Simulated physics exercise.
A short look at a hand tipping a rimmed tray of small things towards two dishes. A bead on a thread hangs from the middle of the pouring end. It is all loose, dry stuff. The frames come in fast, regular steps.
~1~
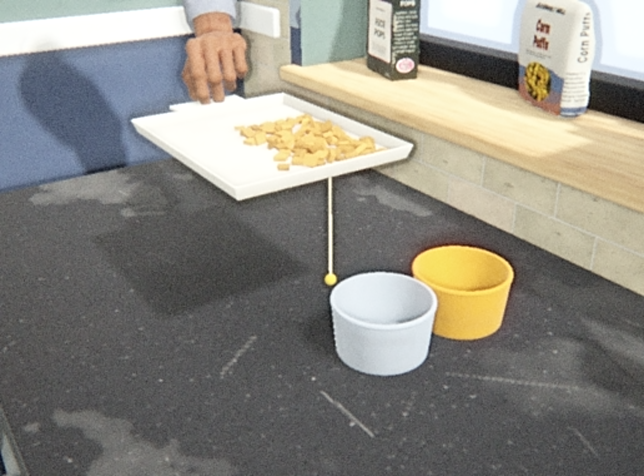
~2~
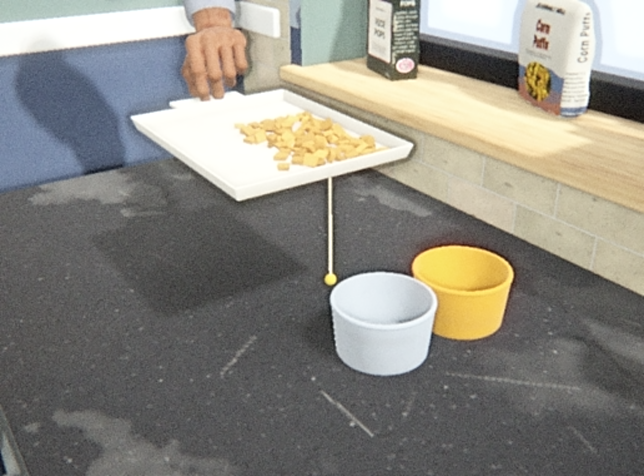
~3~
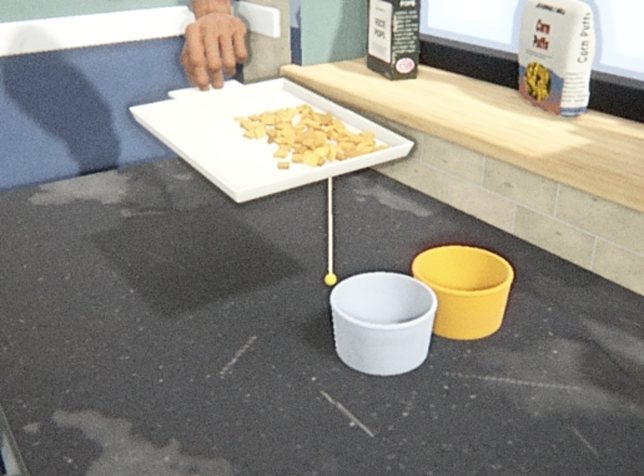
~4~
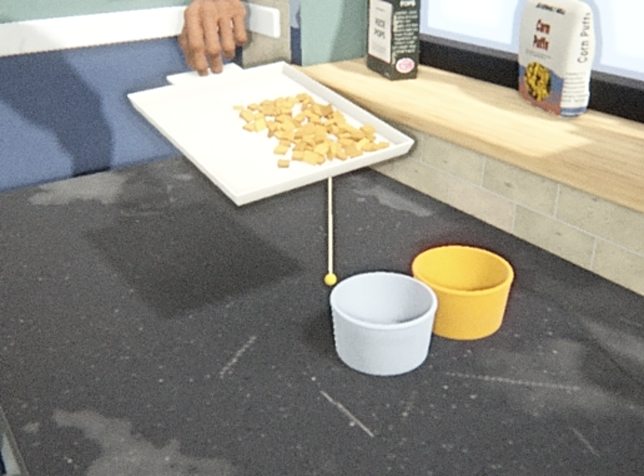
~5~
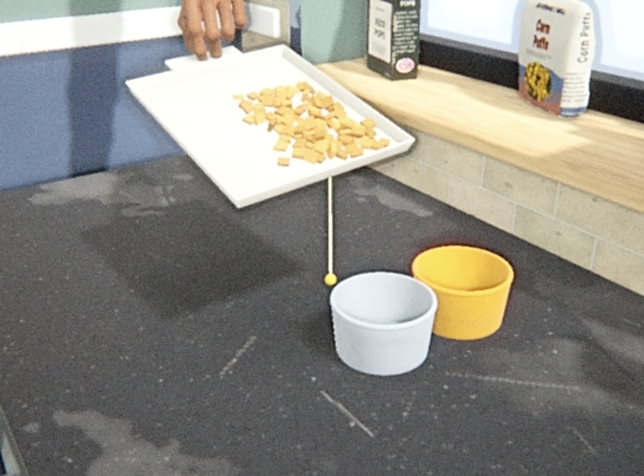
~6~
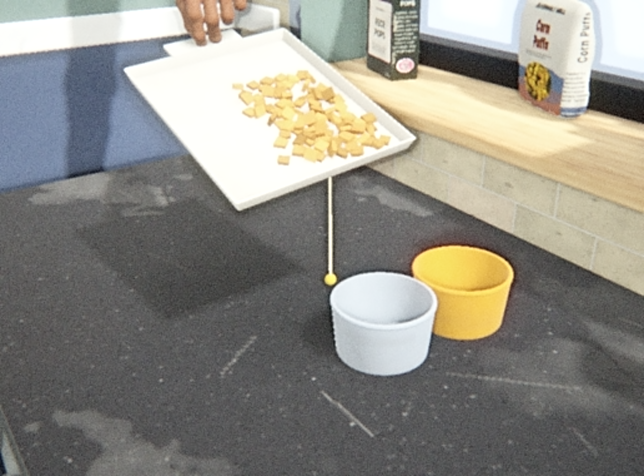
On a dark, speckled kitchen counter, a hand raised the back of a white tray of cereal squares, tilting it gradually towards its near corner, while the pale blue and yellow dishes stayed still.
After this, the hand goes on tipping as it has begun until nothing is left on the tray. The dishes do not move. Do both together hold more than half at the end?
Together they catch only the smaller part.
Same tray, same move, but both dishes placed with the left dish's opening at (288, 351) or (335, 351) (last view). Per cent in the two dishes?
About 50 and 10 per cent.
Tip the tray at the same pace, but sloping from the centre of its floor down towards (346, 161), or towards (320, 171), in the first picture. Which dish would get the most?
In turn: Left; left.
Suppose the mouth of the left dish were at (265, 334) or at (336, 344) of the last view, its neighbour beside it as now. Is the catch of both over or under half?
The first try: The larger part. The second: Not half.
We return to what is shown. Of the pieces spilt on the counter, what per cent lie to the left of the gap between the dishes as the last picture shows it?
Near 100 %.
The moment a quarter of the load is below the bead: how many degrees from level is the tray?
Roughly 80°.
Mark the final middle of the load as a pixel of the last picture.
Around (290, 382).
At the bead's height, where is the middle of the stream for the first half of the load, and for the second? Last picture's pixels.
The first part at (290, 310); the rest at (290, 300).
Soon after the last picture, tray tipped steeply; most on the tray; a small part in the air.
A little later, tray tipped past a quarter turn; a small part in the left dish; about two thirds outside both; about a quarter in the air.
Later still, tray tipped past a quarter turn; a small part in the left dish; most outside both.
At rest, tray tipped past a quarter turn; a small part in the left dish; none in the right dish; most outside both.
